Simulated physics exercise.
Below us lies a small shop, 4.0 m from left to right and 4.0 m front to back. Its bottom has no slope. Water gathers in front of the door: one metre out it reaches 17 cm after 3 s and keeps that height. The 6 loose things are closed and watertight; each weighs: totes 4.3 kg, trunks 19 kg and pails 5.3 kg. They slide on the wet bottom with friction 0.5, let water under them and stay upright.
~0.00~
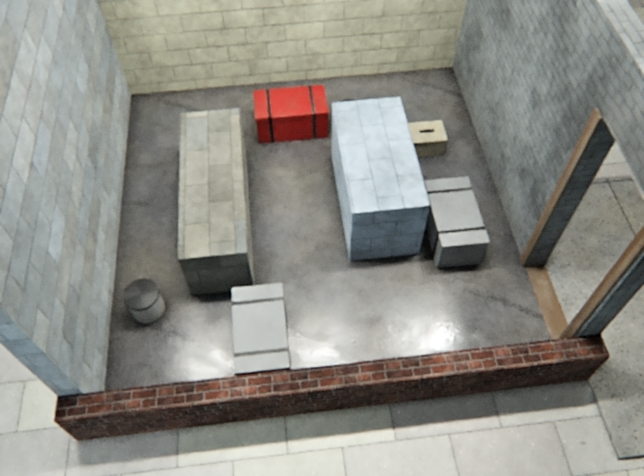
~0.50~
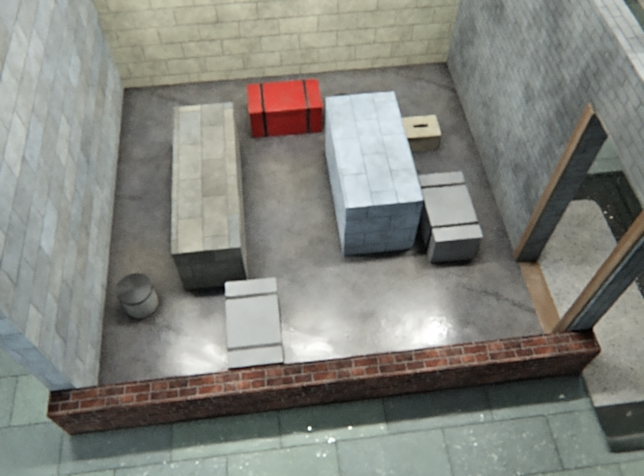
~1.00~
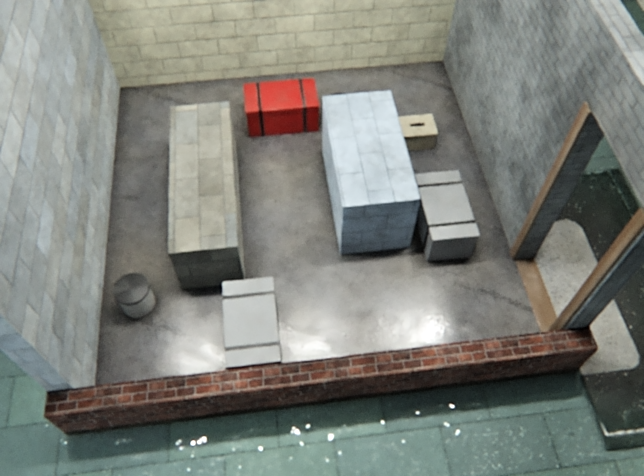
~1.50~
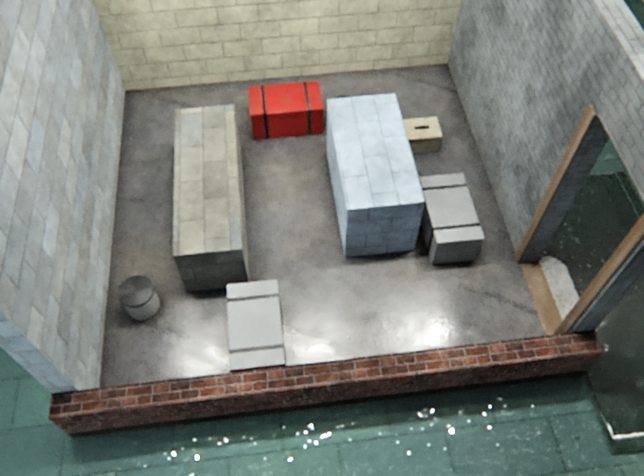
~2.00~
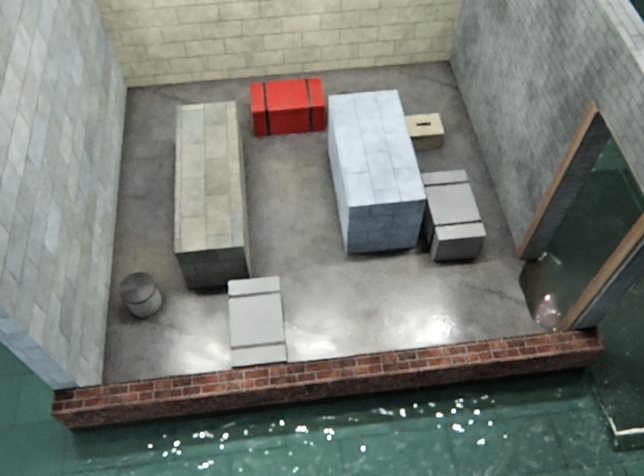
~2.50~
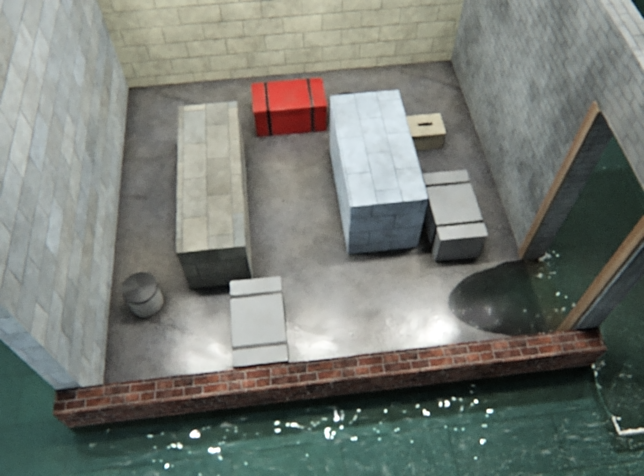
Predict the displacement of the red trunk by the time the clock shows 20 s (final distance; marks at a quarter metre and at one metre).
The red trunk gets carried off.
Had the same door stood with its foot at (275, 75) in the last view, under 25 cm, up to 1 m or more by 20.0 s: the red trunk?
In that case the red trunk ends far away.
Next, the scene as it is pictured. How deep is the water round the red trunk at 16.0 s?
About 8 cm.
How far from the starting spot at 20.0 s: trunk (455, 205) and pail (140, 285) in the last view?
In turn: 150 cm, 250 cm.
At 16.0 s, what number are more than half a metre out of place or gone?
By then 4.
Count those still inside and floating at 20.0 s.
I count 6.
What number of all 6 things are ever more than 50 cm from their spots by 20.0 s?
I count 5.
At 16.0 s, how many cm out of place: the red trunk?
About 150 cm.
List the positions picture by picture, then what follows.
The red trunk at (290, 101), on the bottom; water covers 0.0 m2; 0 of 6 have shifted, in the first frame.
The red trunk at (284, 95), on the bottom; water covers 0.0 m2; 0 of 6 have shifted, in the second frame.
The red trunk at (281, 95) rests on the ground; 0.0 m2 under water; 0 of 6 have shifted, in the third frame.
The red trunk at (285, 98) rests on the ground; 0.0 m2 under water; 0 of 6 have shifted, in the fourth frame.
The red trunk at (287, 94), on the bottom; water covers 0.0 m2; 0 of 6 have shifted, in the fifth frame.
The red trunk at (288, 94) rests on the ground; water covers 0.5 m2; 0 of 6 have shifted, in the sixth frame.
After 4.0 s the red trunk is near (288, 94), 0.0 m from its start, aground; 0 afloat.
After 9.0 s the red trunk is near (288, 94), 0.0 m from its start, aground; 1 afloat.
After 16.0 s the red trunk is near (443, 91), 1.7 m from its start, afloat; 5 afloat.
After 20.0 s the red trunk is near (460, 182), 2.2 m from its start, afloat; 6 afloat.
